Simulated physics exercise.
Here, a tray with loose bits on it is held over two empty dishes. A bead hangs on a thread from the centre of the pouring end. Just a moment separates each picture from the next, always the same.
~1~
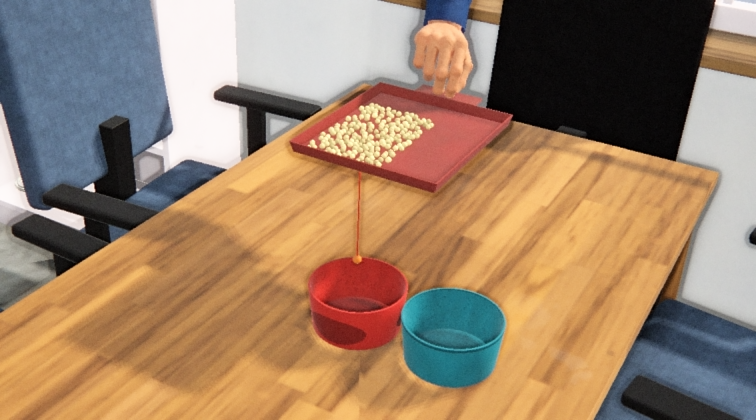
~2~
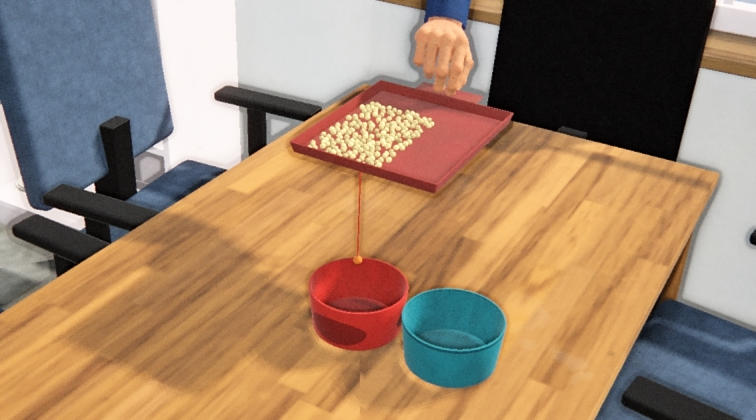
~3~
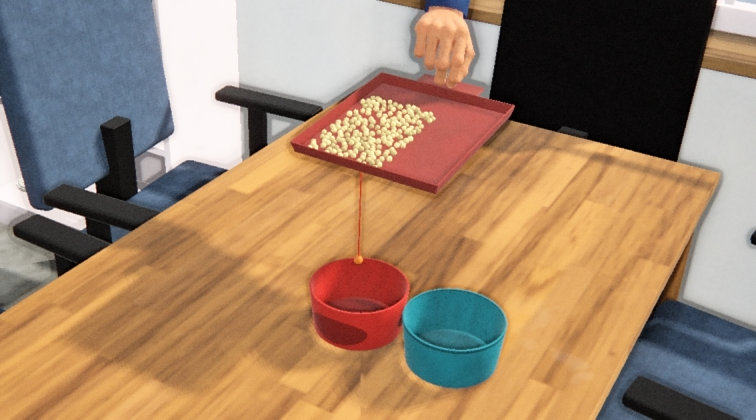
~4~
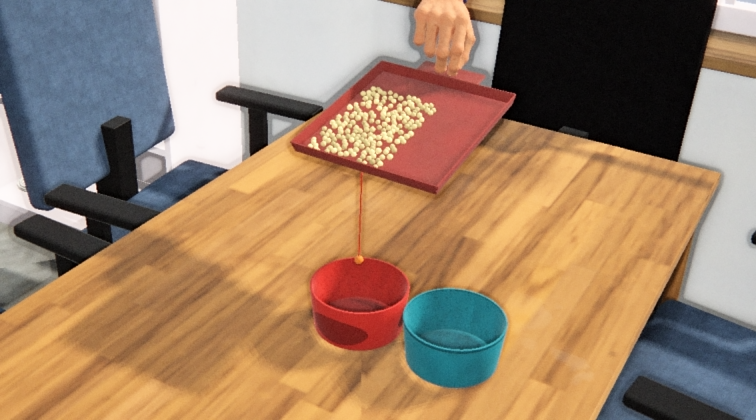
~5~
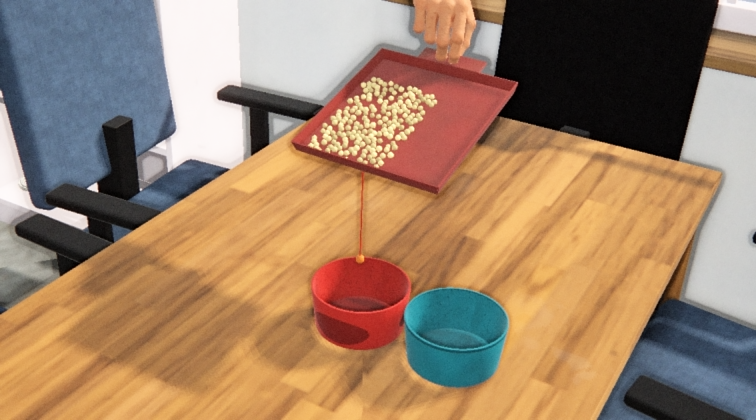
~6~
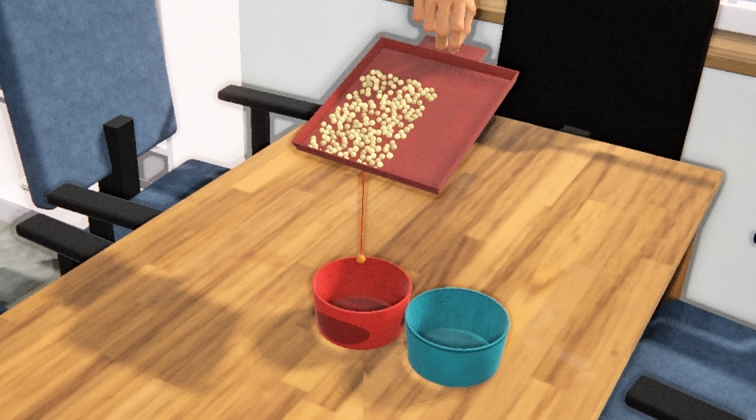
A red tray scattered with small pale beans starts nearly level above a wooden table, a hand gripping its far side, with a red dish and a teal dish below. The hand gradually raises that side, tilting the tray toward the viewer, while the beans stay bunched at the left and the dishes remain empty.
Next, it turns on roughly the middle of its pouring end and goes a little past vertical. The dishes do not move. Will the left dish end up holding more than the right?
Yes.
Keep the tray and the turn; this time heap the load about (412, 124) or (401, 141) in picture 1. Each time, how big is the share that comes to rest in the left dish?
In order, about 60 and 50 in a hundred.
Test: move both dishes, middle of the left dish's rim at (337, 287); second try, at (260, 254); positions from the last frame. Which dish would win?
Answer, in order: The one to the left and the one to the right.
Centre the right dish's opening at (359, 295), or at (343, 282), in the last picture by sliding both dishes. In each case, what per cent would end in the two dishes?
In turn 90 and 70 in a hundred.
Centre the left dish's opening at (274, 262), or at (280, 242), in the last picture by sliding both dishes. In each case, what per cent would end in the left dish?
Roughly 30 per cent, then roughly 0 per cent.
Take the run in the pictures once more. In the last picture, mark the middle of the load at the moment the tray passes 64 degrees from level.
Look around (353, 153) in the last picture.
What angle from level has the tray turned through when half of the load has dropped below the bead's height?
Roughly 105 degrees of turn.
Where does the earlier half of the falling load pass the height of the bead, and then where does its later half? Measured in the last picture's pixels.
About (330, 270) to begin with, then about (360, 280).
Soon after the last picture, tray tipped steeply; nearly all on the tray; a stray few in the left dish; a small part in the air.
A little later, tray tipped past a quarter turn; about a quarter on the tray; about a quarter in the left dish; about a quarter outside both; about a third in the air.
Later still, tray tipped past a quarter turn; a small part in the right dish; about two thirds in the left dish; about a third outside both; a stray few in the air.
At rest, tray tipped past a quarter turn; a small part in the right dish; about two thirds in the left dish; about a third outside both; a stray few in the air.
